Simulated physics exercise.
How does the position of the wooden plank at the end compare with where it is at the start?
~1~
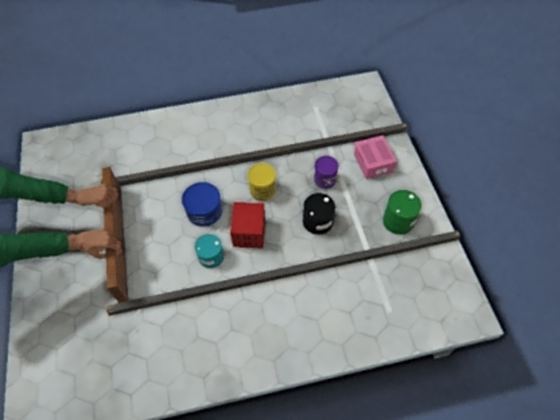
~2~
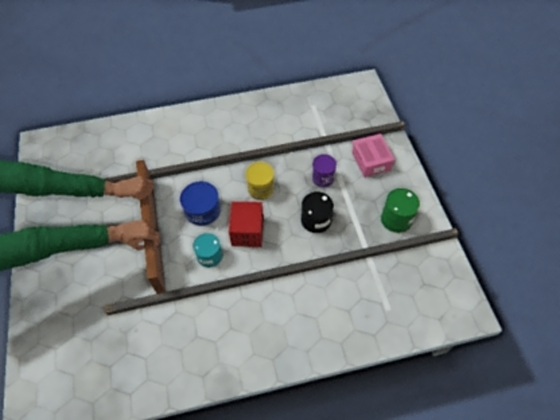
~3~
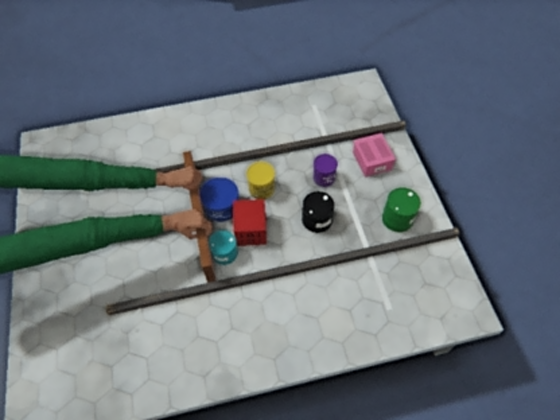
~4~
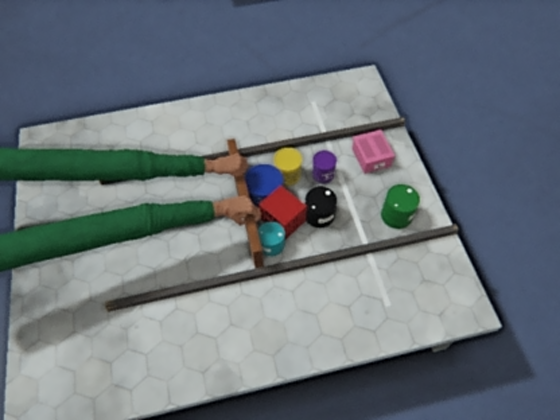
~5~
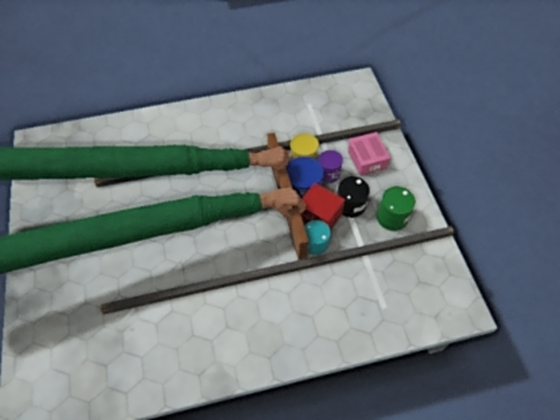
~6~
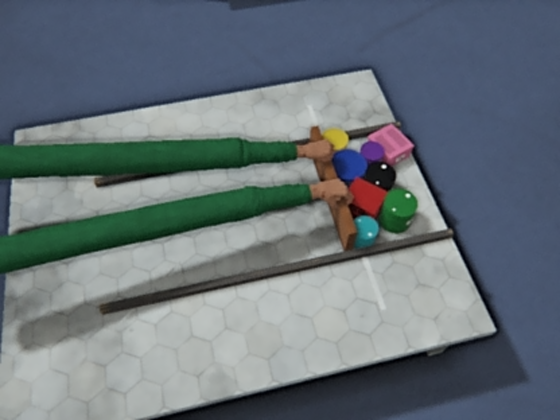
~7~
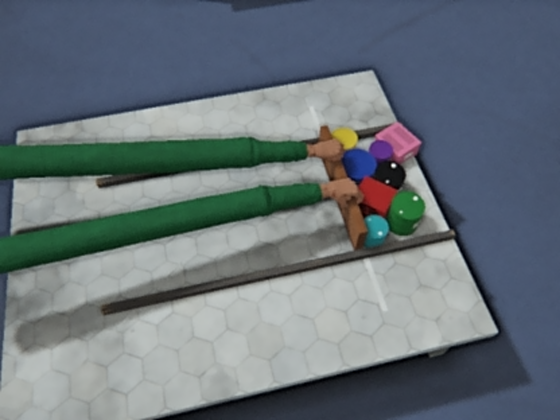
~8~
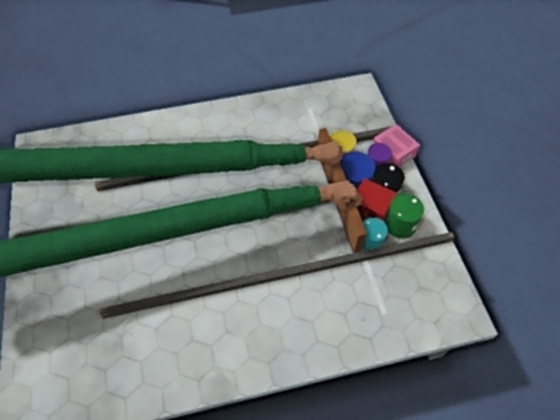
At the start the plank stands near the left side of the deck, away from the containers. By the end it is much farther right, close against the cluster of containers near the right edge.
